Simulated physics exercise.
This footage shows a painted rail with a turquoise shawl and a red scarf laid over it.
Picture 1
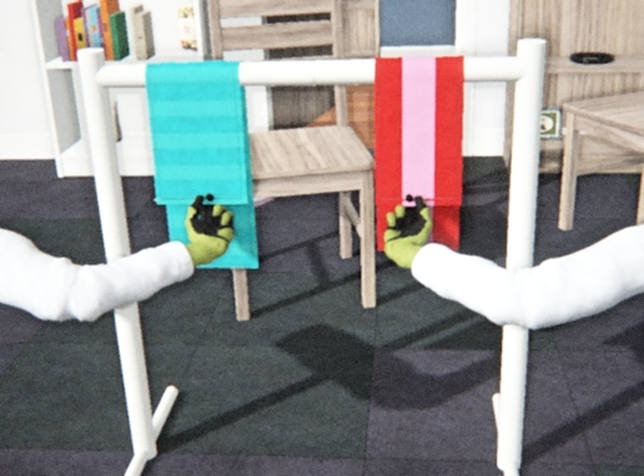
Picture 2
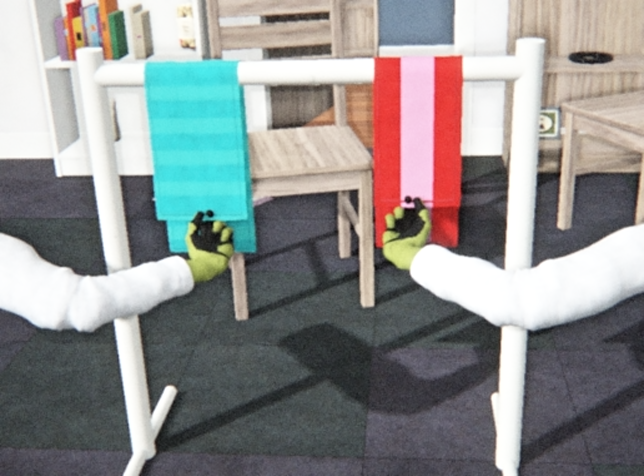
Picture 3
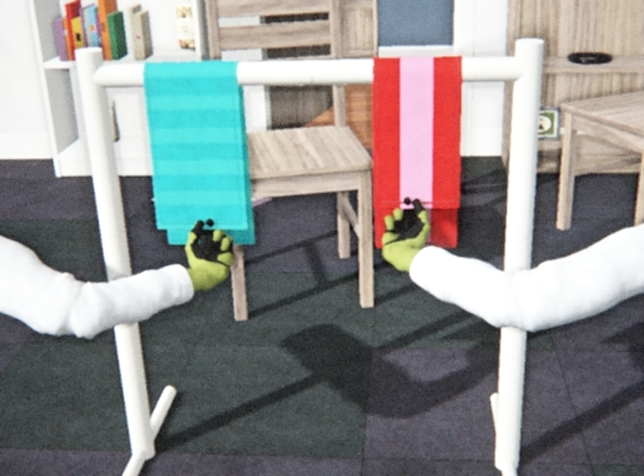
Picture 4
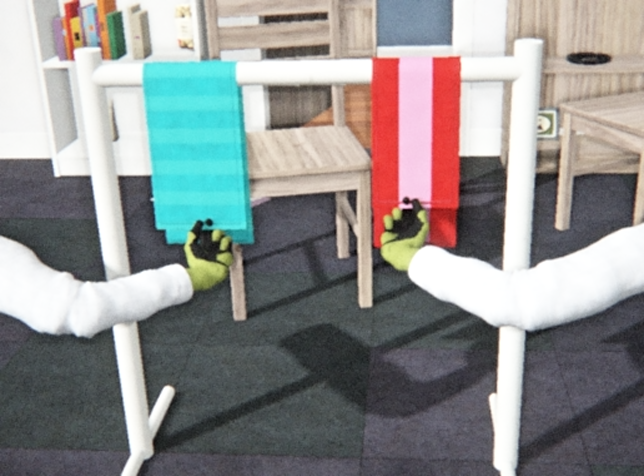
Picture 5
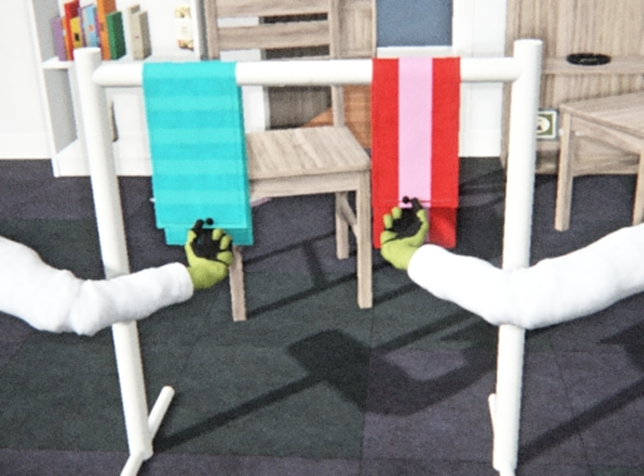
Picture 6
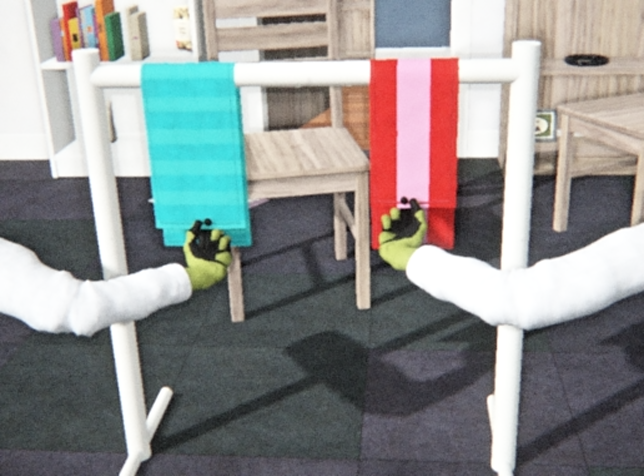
At the start, a turquoise shawl and a red scarf with a pink stripe hang over a white rail, with a green hand beside each. The shawl's front edge slides down, bringing it closer to its back edge, then stays almost still while the scarf and hands barely move.
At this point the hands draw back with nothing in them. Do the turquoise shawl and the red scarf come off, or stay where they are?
Result: The turquoise shawl stays where it is, the red scarf stays where it is.
Then, 0.36 s past the final frame, shawl unmoved; scarf unmoved.
When it is over, shawl unmoved; scarf unmoved. The turquoise shawl stays on and the red scarf hangs there.
